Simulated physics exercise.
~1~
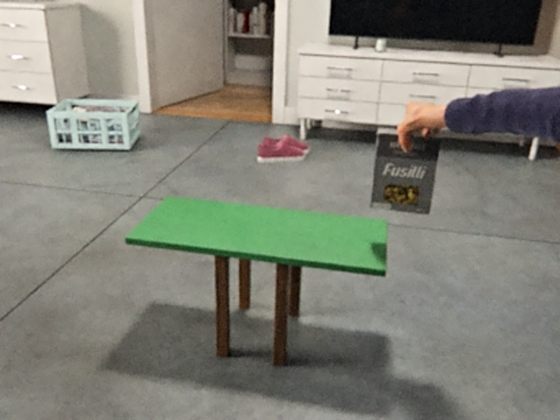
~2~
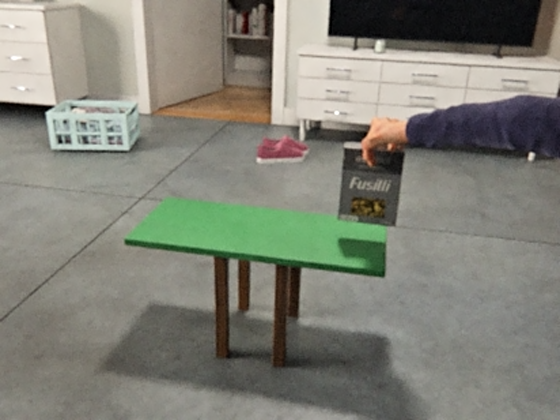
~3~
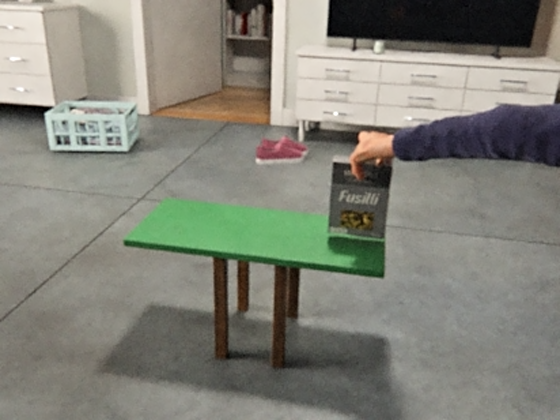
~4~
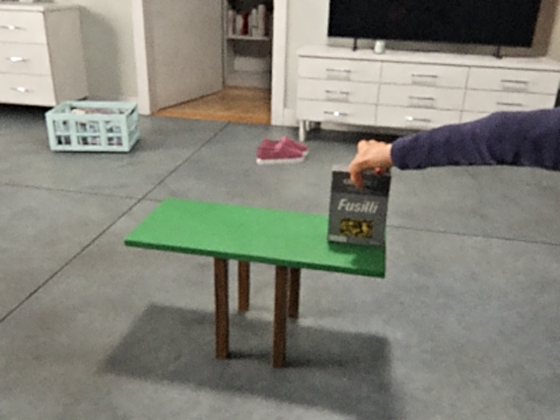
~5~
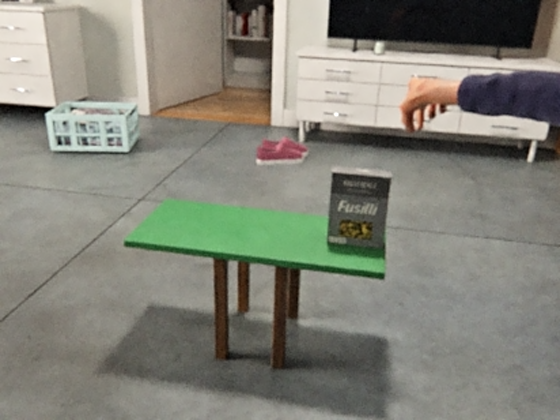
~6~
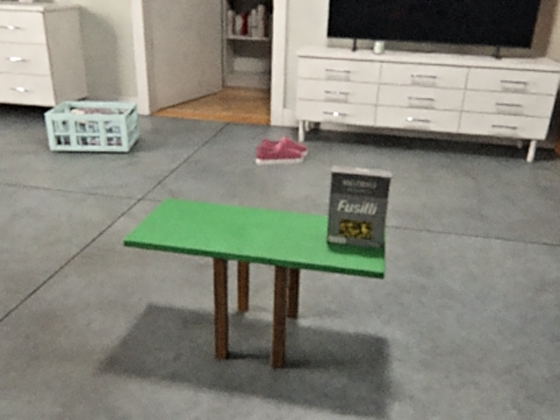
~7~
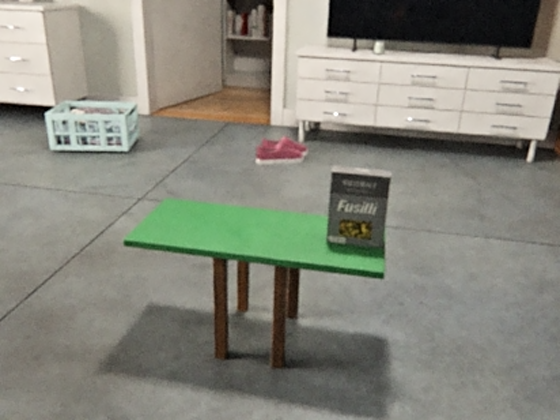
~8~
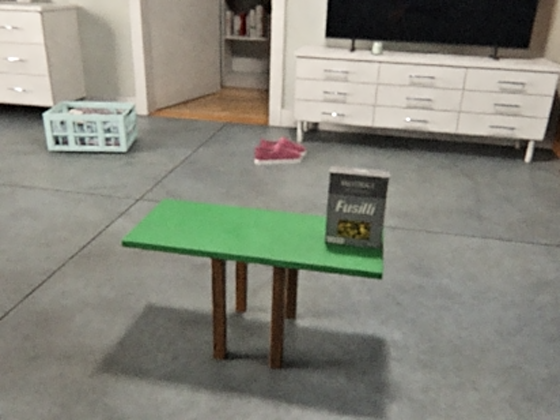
In a room with a gray floor, a small green table with brown legs stands in front of white drawers, a teal basket and a pair of reddish shoes. A hand reaches in from the right, holding a dark packet labeled Fusilli upright by its top. It moves the packet left and lowers it onto the right end of the tabletop. The fingers then let go, and the hand draws back to the right and out of view. The packet stays standing near the edge, and the table remains steady and level on its feet.
